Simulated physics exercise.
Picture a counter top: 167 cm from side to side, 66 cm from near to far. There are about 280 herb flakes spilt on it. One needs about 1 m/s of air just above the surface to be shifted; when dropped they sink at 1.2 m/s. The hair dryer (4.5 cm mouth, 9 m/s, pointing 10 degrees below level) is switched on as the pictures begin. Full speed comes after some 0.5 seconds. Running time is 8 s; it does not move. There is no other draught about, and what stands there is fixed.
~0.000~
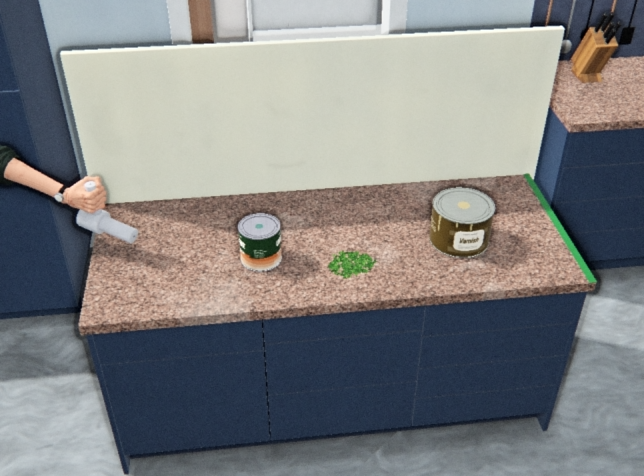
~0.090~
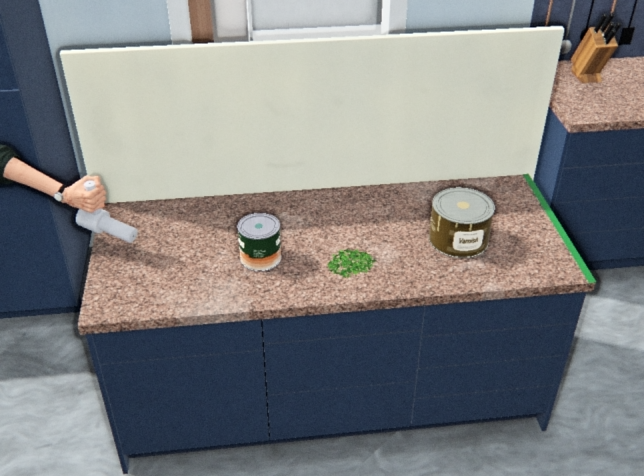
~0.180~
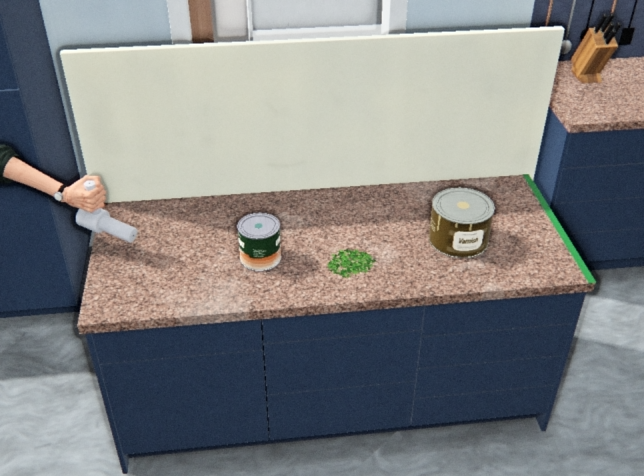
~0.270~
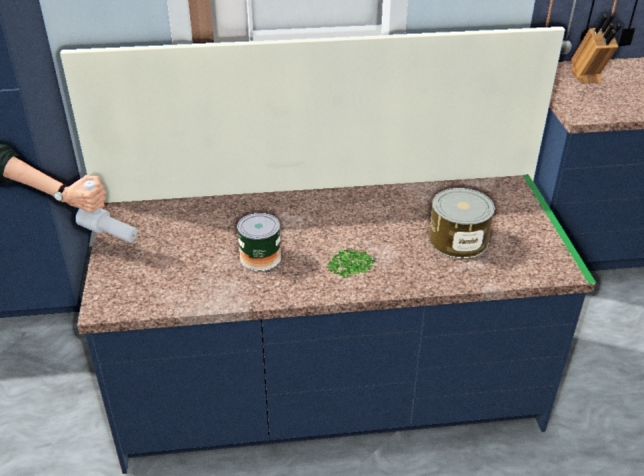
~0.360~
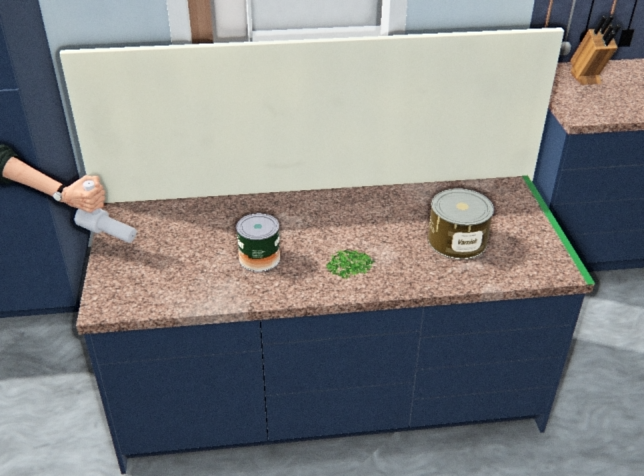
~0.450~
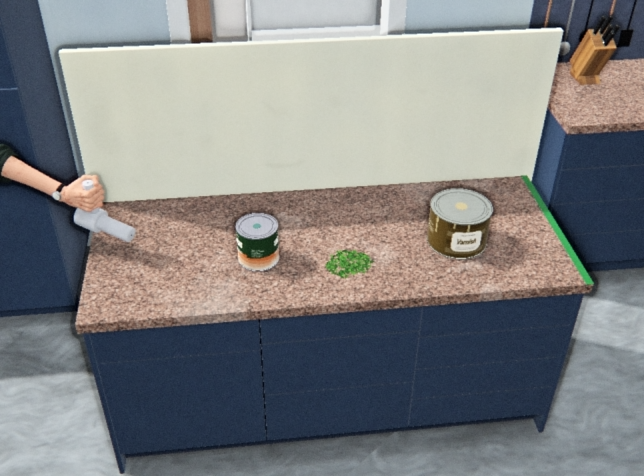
On a speckled counter top, a hand at the left held a hair dryer pointed slightly down towards two tins and a small patch of green flakes between them, and nothing visibly moved.
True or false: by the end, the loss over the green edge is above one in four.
False.
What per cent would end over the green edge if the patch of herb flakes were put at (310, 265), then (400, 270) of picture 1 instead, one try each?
Taking the two spots in order, I'd say around 0 percent and then 0 percent.
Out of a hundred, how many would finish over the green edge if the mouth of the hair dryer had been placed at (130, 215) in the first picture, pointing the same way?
About 0 %.
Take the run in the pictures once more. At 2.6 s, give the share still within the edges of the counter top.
About 100 per cent remain.
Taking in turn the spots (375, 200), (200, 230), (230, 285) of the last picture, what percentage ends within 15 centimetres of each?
Roughly 0 %, 0 % and 0 %, in that order.
After 1.6 s the count stands so, 0 % are over the green edge; the middle of those still in play is near (350, 264).
After 2.6 s the count stands so, 0 % are over the green edge; the middle of those still in play is near (350, 264).
After 4.4 s the count stands so, 0 % are over the green edge; the middle of those still in play is near (350, 264).
After 8.0 s, at the end, 0 % are over the green edge; the middle of those still in play is near (354, 264).
